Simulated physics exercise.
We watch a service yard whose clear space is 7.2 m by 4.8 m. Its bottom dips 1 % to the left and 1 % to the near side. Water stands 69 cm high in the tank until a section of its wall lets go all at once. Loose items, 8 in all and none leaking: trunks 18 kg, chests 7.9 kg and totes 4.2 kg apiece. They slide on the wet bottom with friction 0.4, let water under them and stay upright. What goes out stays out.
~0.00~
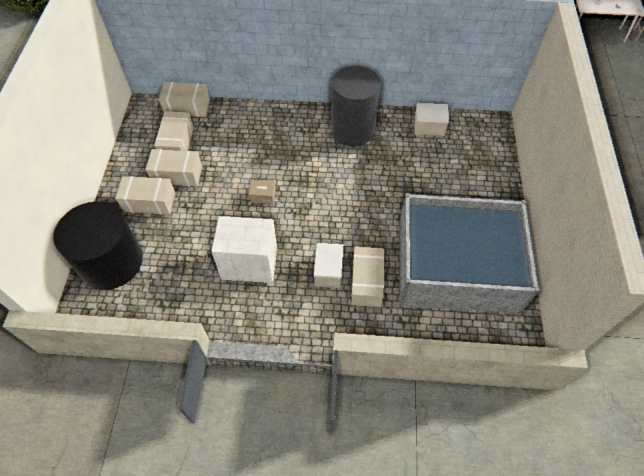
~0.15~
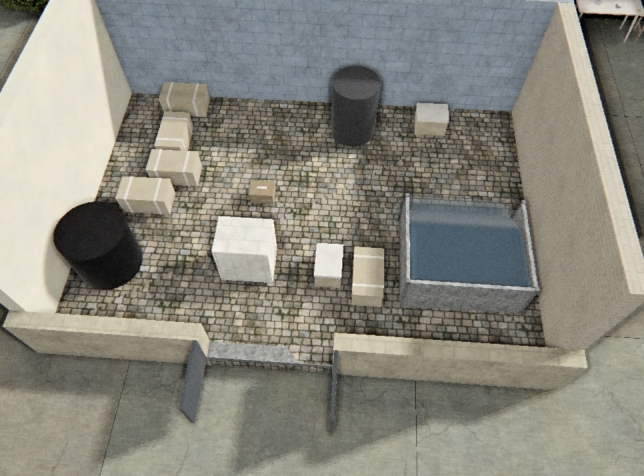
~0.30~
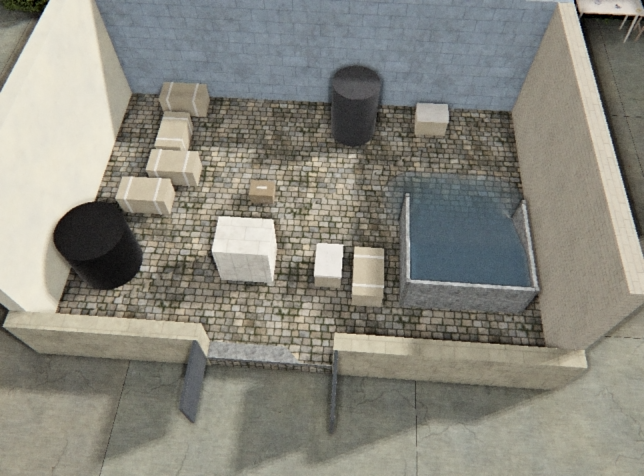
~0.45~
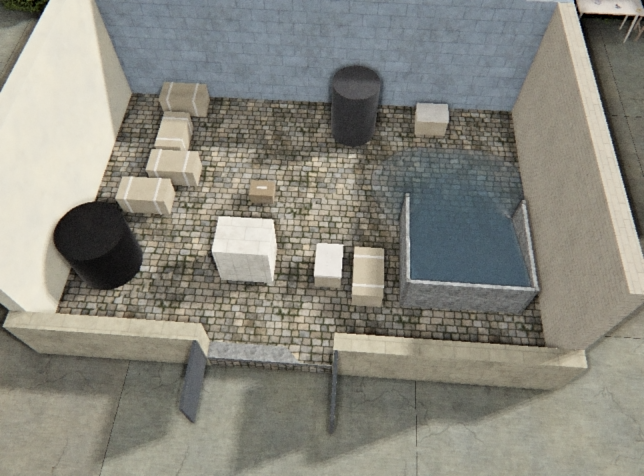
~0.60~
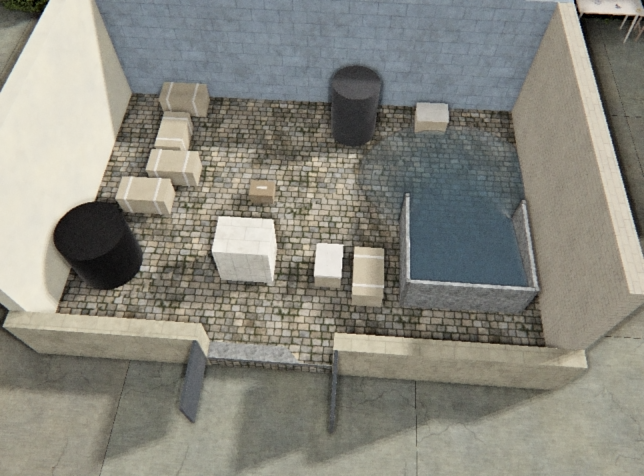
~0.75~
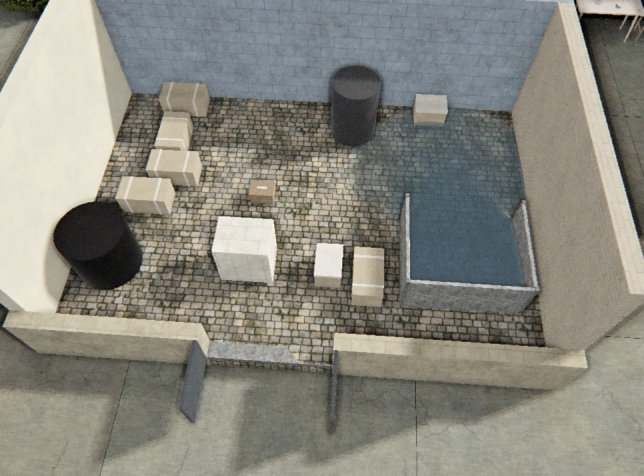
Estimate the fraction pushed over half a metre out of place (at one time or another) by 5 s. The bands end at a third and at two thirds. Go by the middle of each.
It is between one and two thirds.
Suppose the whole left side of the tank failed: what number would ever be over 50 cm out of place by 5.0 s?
Then 7.
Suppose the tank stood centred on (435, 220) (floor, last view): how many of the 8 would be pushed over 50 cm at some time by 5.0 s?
Then 3.
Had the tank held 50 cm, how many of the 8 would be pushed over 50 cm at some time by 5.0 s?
Then 4.
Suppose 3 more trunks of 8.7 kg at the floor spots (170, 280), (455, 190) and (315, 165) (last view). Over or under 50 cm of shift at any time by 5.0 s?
In turn: Less, over, more.
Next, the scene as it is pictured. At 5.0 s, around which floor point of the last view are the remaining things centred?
At about (222, 207).
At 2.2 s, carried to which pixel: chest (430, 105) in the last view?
Near (408, 88).
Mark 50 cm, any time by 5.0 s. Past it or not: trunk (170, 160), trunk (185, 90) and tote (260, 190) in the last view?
In turn: Less, past it, past it.
After 1.1 s 0 of 8 are over 50 cm from their spots; 1 afloat.
After 2.2 s 1 of 8 are over 50 cm from their spots; 1 afloat.
After 3.5 s 3 of 8 are over 50 cm from their spots; 2 afloat.
After 5.0 s 5 of 8 are over 50 cm from their spots, and 5 have been at some point; 4 afloat.
